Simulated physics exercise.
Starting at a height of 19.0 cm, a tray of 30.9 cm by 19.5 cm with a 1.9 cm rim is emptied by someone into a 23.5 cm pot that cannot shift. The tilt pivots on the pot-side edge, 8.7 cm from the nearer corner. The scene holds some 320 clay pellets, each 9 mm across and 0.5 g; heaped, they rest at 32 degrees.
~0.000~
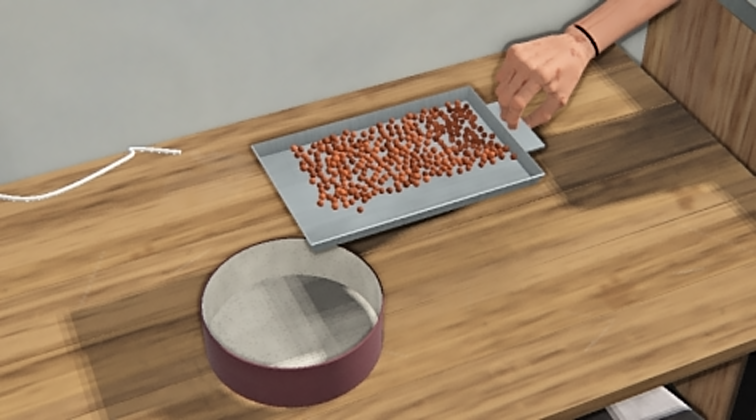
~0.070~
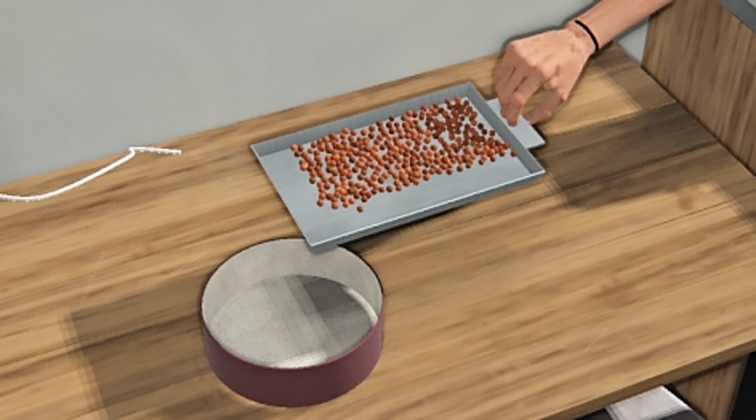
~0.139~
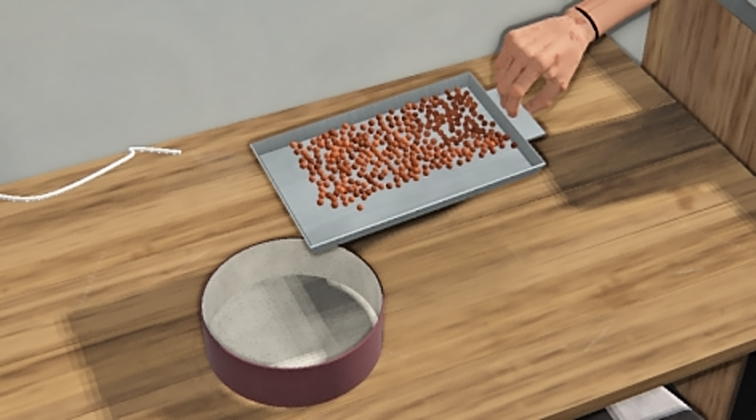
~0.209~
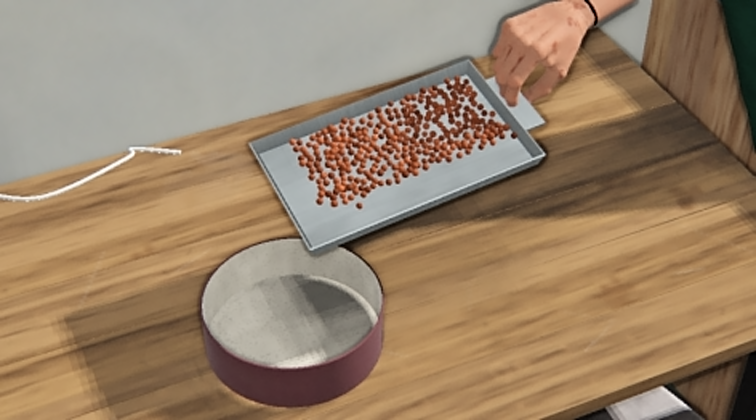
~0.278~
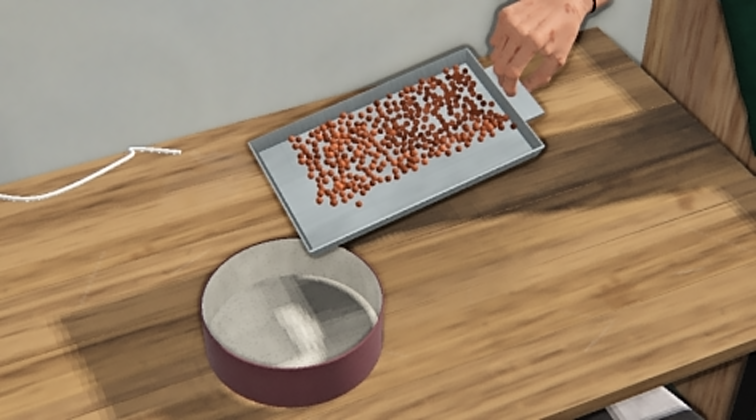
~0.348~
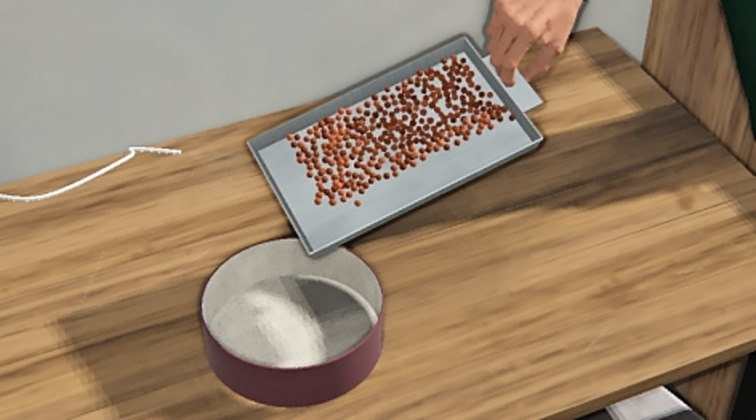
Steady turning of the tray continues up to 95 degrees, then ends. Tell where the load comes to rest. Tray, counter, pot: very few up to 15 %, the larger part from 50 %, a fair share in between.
Tray very few; counter very few; pot the larger part.
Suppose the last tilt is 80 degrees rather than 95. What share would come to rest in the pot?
It would land at about 100 percent.
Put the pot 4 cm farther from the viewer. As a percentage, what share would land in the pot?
Near 95 per cent in that case.
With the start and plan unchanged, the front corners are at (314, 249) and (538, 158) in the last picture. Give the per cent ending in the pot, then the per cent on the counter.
Pot 95; counter 5.
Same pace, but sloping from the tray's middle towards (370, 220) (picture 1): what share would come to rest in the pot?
Near 100 percent, give or take.
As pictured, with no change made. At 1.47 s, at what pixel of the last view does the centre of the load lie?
My estimate is roughly (307, 221).
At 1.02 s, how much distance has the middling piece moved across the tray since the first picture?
14 cm.
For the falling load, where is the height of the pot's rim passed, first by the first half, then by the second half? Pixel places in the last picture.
It passes about (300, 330) first and (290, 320) afterwards.
After 1.02 s, tilt 53 degrees; the tray holds 90 %, the pot 0 %.
Then, at 1.47 s, tilt 77 degrees; the tray holds 80 %, the pot 20 %.
After 2.00 s, tilt 95 degrees; the tray holds 0 %, the pot 100 %.
In the end, at 2.6 s, tray 0 %, counter 0 %, pot 100 %.
